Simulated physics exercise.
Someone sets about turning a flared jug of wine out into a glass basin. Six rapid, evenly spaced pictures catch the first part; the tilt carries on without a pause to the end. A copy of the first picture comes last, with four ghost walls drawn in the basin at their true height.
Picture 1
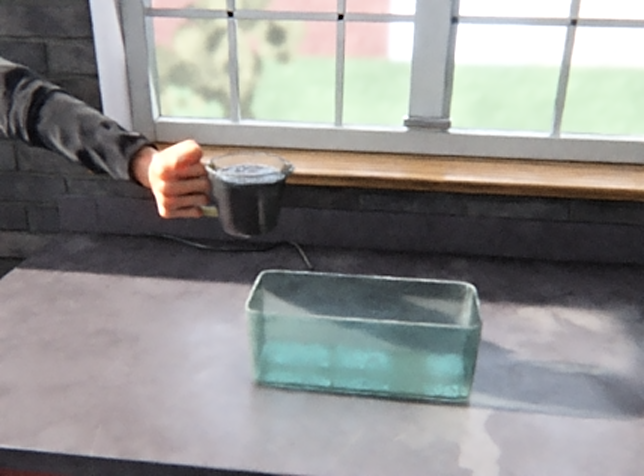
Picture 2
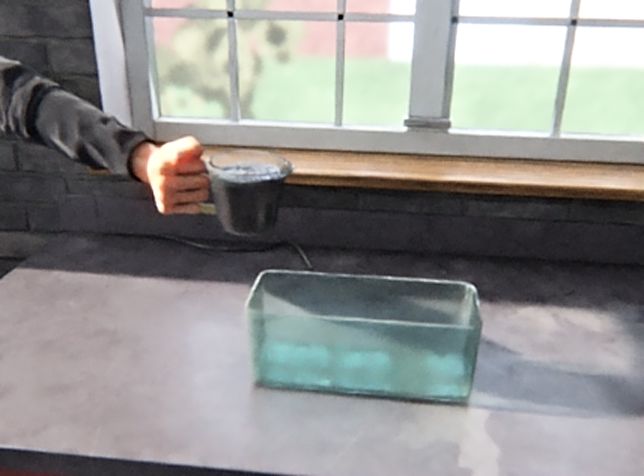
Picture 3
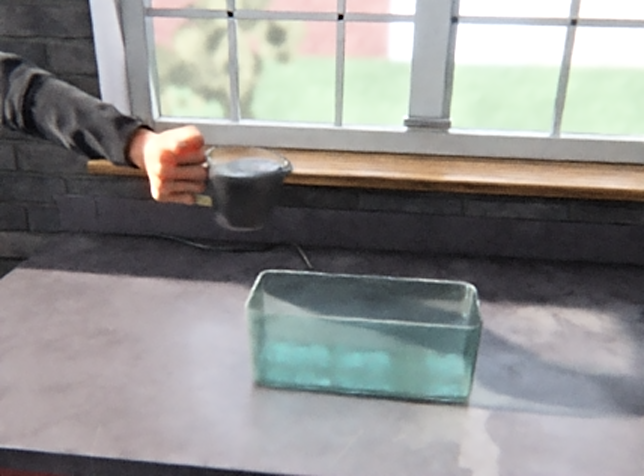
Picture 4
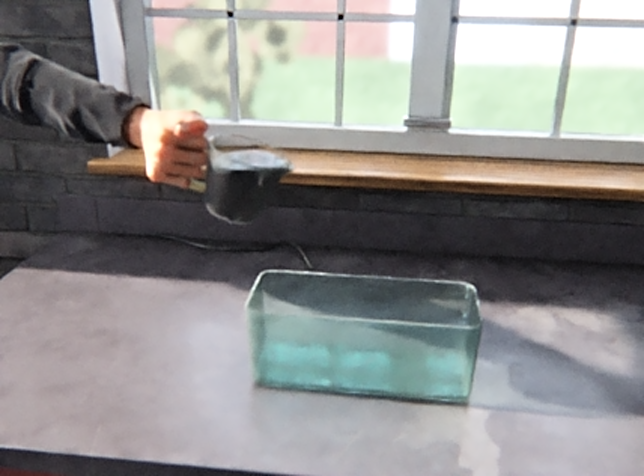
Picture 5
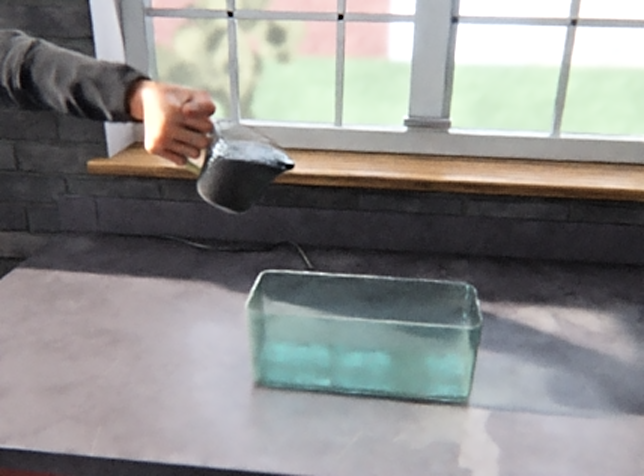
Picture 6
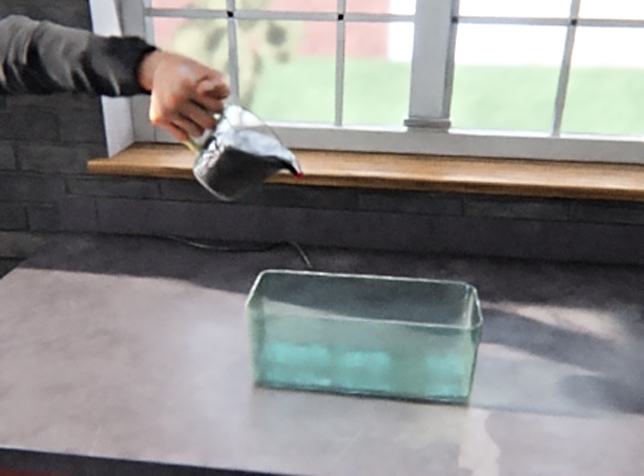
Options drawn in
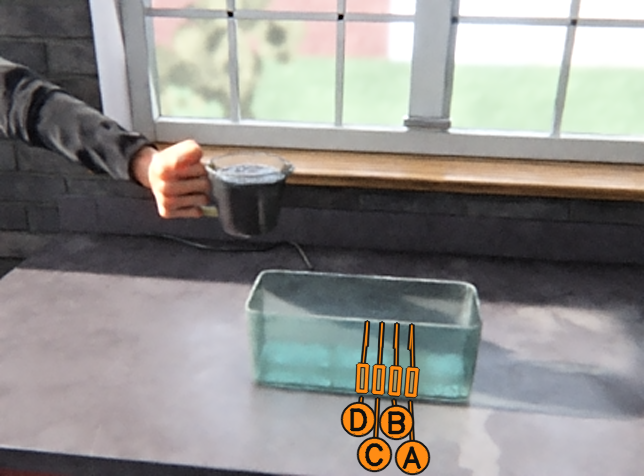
A grey countertop stands beneath a white-framed window with a wooden sill and dark brick around it, seen from slightly above by a still camera. A hand in a dark sleeve holds a dark, flared jug at left, above a rectangular, blue-green glass basin. The hand keeps the jug nearly level, then raises it slightly and tilts it rightward, and dark wine just crosses the lip.
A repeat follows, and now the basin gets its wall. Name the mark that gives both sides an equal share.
Use position C.
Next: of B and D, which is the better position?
That would be D.
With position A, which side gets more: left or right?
The left one.
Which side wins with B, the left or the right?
The left side.
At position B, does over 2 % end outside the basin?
Yes.
On the marked copy, A at (410, 401); B at (393, 400); C at (377, 398); D at (361, 397).
With A, about 86 % ends left of the wall and 6 % right of it; 8 % is lost outside.
With B, about 86 % ends left of the wall and 8 % right of it; 6 % is lost outside.
With C, about 52 % ends left of the wall and 45 % right of it; 3 % is lost outside.
With D, about 25 % ends left of the wall and 70 % right of it; 6 % is lost outside.
